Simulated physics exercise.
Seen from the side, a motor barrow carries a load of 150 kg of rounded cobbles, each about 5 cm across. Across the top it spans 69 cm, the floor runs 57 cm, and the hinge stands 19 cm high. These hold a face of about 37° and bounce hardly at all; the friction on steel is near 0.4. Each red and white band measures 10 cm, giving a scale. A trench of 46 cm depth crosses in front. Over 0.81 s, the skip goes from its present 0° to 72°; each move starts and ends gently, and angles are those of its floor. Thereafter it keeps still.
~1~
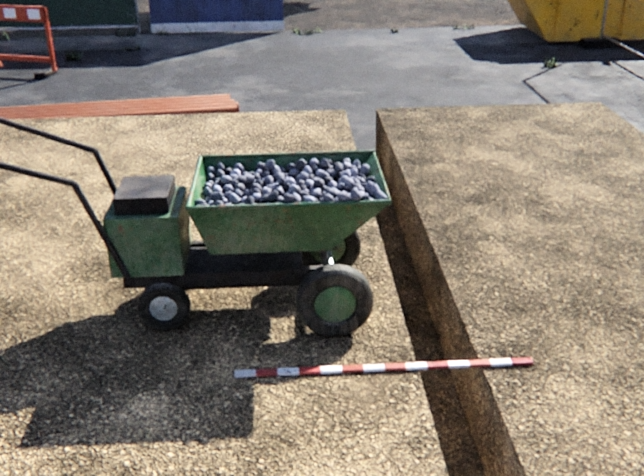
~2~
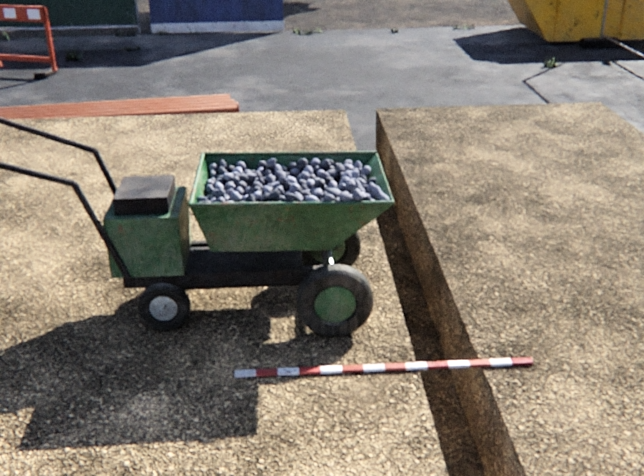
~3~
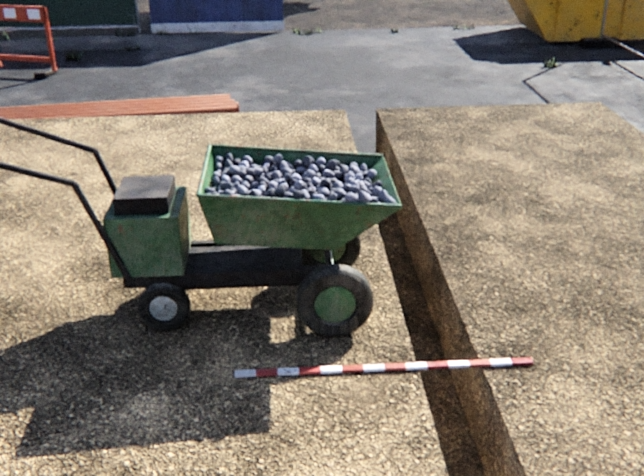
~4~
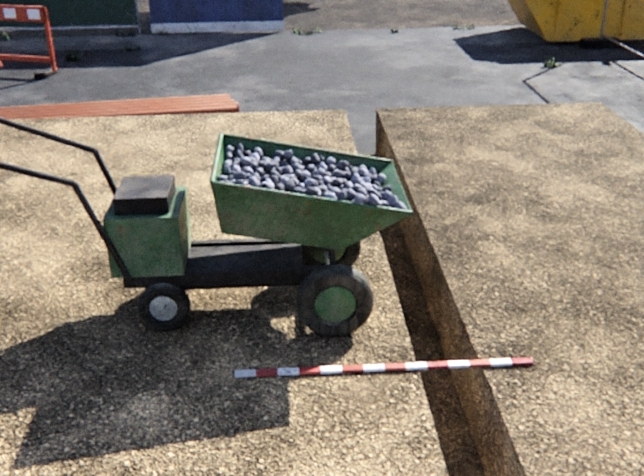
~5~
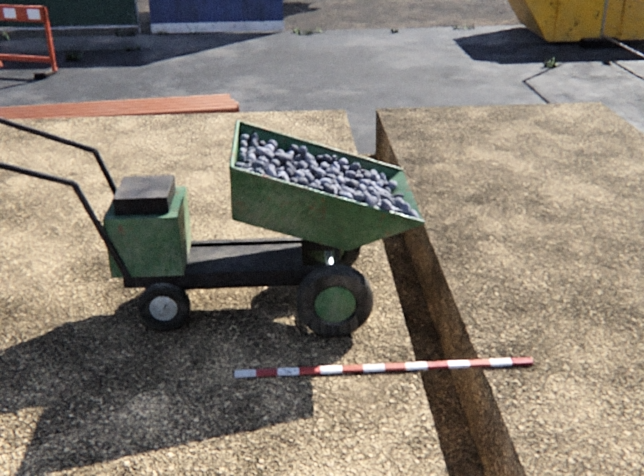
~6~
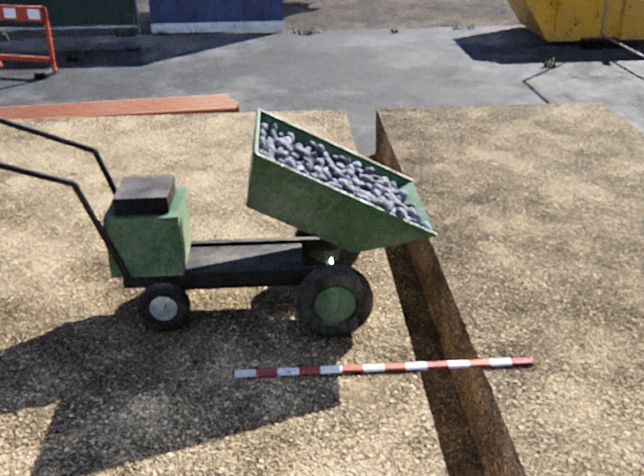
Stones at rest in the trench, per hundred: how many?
Approx. 24 %.
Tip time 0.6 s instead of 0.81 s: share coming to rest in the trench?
Probably about 20 in a hundred.
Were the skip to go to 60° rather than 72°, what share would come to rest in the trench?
Then roughly 30 percent.
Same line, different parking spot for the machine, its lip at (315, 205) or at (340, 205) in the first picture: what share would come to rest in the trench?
About 85 per cent first, then about 85 per cent.
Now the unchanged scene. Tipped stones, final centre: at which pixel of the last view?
The tipped stones centre close to (497, 290).
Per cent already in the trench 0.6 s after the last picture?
I'd put it near 5 per cent.
Then, 0.3 s after the last picture the floor is at 61°, 100 % in the skip; the foremost stones are at (454, 264).
Then, 0.6 s after the last picture the floor is at 72°, 60 % in the skip, 4 % in the trench, 35 % past the trench; the foremost stones are at (536, 310).
Then, 0.9 s after the last picture the floor is at 72°, 14 % in the skip, 11 % in the trench, 75 % past the trench; the foremost stones are past the picture's edge.
Then, 2.9 s after the last picture the floor is at 72°, 0 % in the skip, 24 % in the trench, 76 % past the trench; the foremost stones are past the picture's edge.
